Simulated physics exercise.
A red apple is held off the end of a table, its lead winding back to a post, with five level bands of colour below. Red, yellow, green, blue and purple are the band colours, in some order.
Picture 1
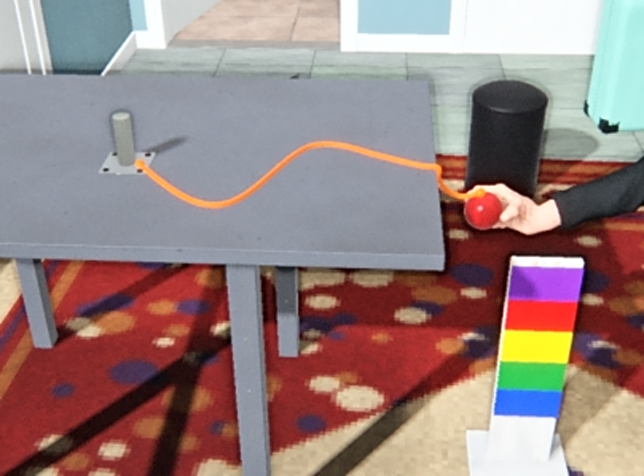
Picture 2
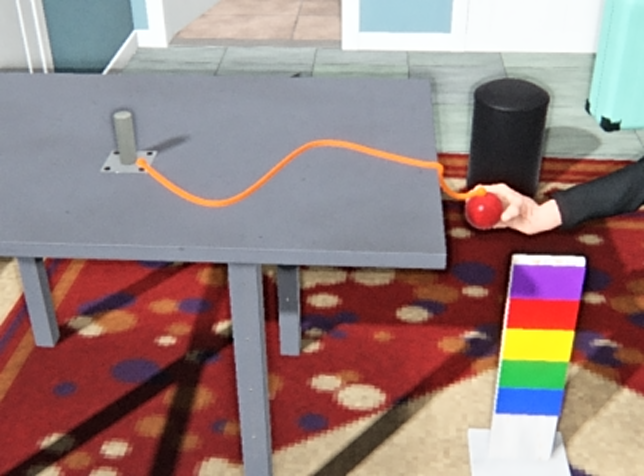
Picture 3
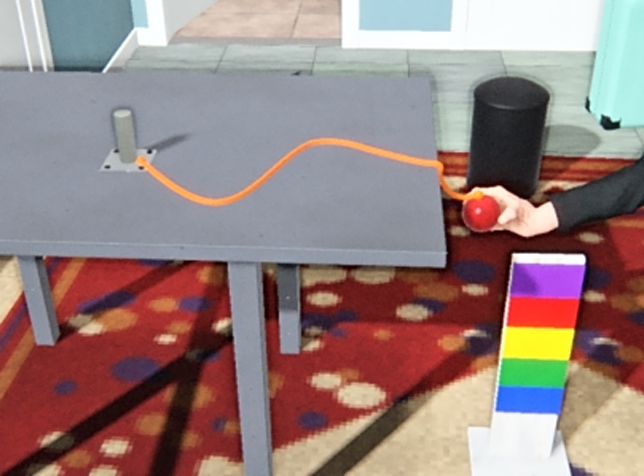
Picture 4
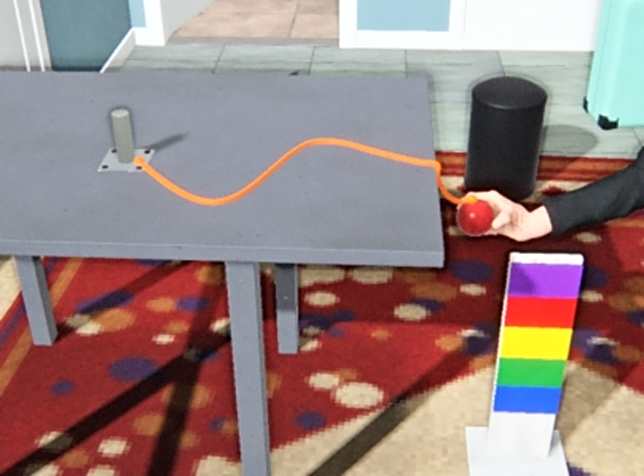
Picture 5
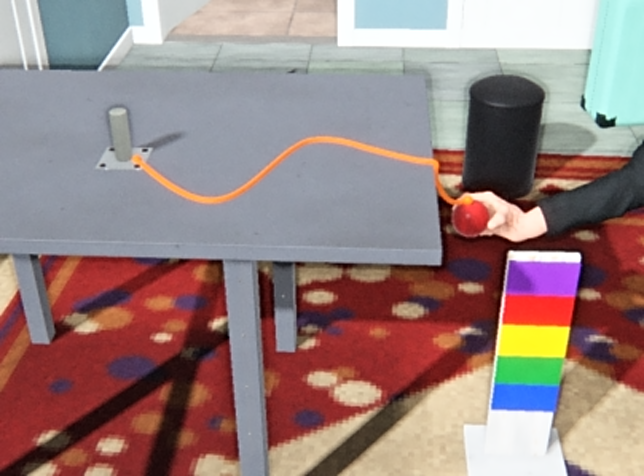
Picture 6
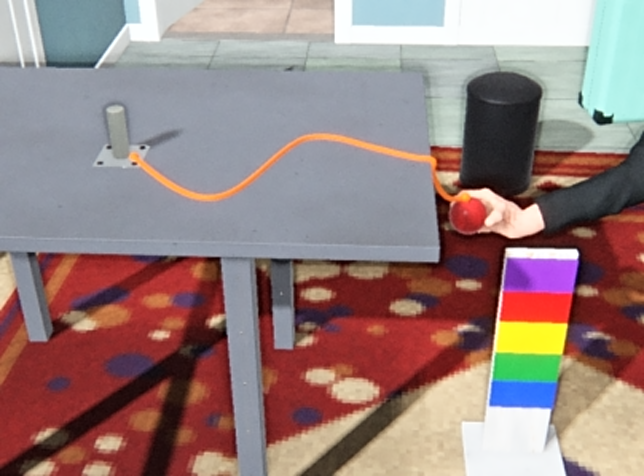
The video shows a hand holding a red ball-like object off the right end of a gray table, its orange cord winding back to a post, beside a color-banded stand; the hand shifts very slightly left and down.
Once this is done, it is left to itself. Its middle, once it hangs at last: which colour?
Colour: Yellow.
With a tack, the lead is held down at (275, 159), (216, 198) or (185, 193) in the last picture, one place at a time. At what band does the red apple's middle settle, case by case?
Try by try: Purple, then red, then red.
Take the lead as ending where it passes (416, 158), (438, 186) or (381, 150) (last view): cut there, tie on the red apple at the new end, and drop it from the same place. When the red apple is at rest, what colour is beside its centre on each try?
Lab note - try 1: Purple; try 2: Red; try 3: Higher than all five.
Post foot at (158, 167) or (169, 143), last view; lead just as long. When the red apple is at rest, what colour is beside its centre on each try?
For the first it would be green, for the second green.
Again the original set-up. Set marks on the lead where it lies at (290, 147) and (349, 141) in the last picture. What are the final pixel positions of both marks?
At (386, 168), then (432, 198).
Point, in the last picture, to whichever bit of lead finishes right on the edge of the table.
Approximately at (326, 137) in the final frame.
A little later, apple near (453, 315); level with red.
Next, apple near (402, 330); level with yellow.
Later still, apple near (432, 337); level with yellow.
When it is over, apple near (424, 339); level with yellow. At yellow.
